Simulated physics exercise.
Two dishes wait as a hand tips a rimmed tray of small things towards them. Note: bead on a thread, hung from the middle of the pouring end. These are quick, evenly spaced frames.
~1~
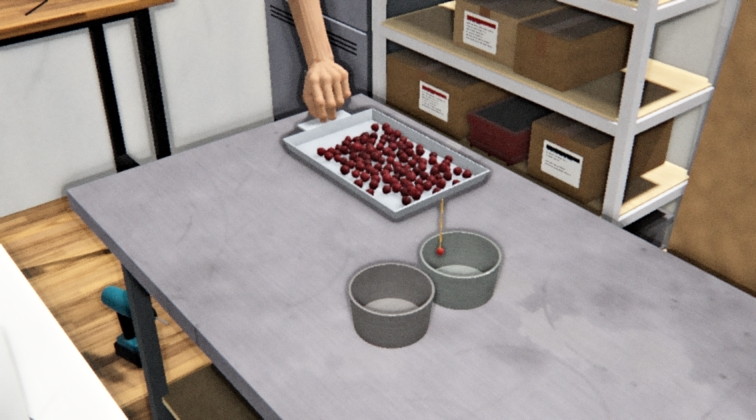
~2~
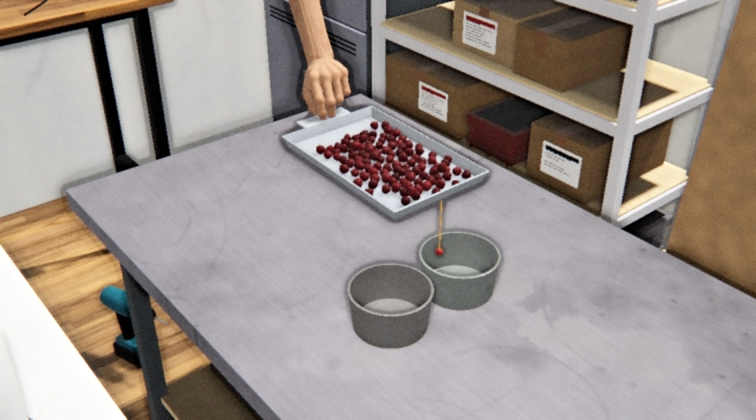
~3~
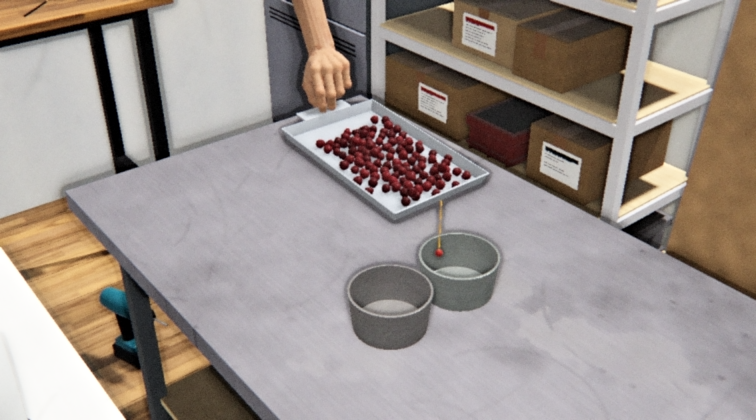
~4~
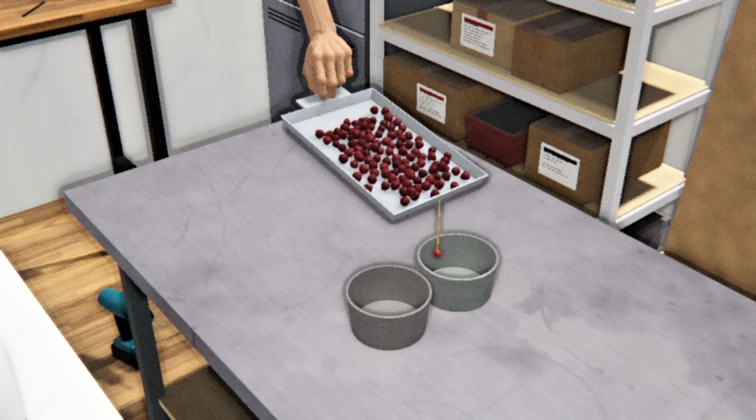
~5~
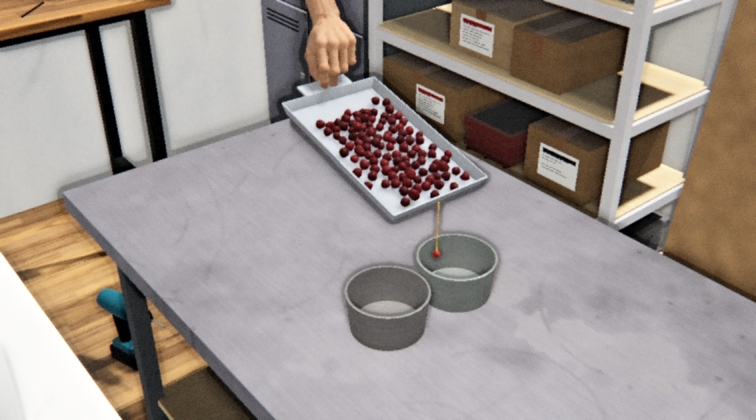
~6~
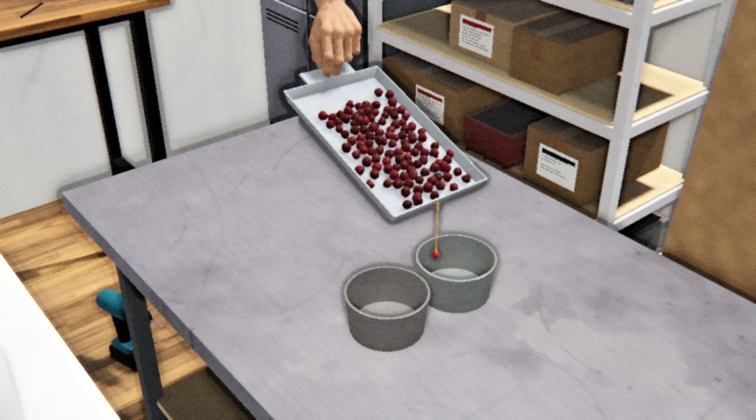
Hand gripping a rimmed tray of dark red dried cherries, gradually raising its far end beside two round dishes on a grey table.
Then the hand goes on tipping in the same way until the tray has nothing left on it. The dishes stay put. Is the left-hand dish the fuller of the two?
No, going by this, it mostly spills to the right of the two.
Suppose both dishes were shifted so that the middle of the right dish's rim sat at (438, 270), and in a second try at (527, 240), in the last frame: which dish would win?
The first time the right-side one comes out ahead, then the left-side one the second time.
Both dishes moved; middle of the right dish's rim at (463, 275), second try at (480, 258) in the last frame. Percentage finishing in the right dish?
Around 60 and then 50 per cent.
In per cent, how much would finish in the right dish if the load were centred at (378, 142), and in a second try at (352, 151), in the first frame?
Close to 30 and close to 30 per cent.
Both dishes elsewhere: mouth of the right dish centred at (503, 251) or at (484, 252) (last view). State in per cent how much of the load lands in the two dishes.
Close to 80 %, followed by close to 80 %.
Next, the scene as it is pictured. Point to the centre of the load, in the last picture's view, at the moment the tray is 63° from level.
The middle of the pieces sits at roughly (439, 173).
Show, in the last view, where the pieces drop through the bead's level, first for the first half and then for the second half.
At (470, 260) for the first part, then at (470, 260) for the others.
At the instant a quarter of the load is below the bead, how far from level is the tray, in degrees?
Near 80 degrees.
Soon after the last picture, tray tipped steeply; nearly all on the tray; a stray few in the right dish; a stray few outside both; a stray few in the air.
A little later, tray tipped past a quarter turn; a small part on the tray; a stray few in the left dish; about a quarter in the right dish; about a third outside both; about a quarter in the air.
Later still, tray tipped past a quarter turn; a small part in the left dish; about a third in the right dish; about half outside both.
At rest, tray tipped past a quarter turn; a small part in the left dish; about a third in the right dish; about half outside both.
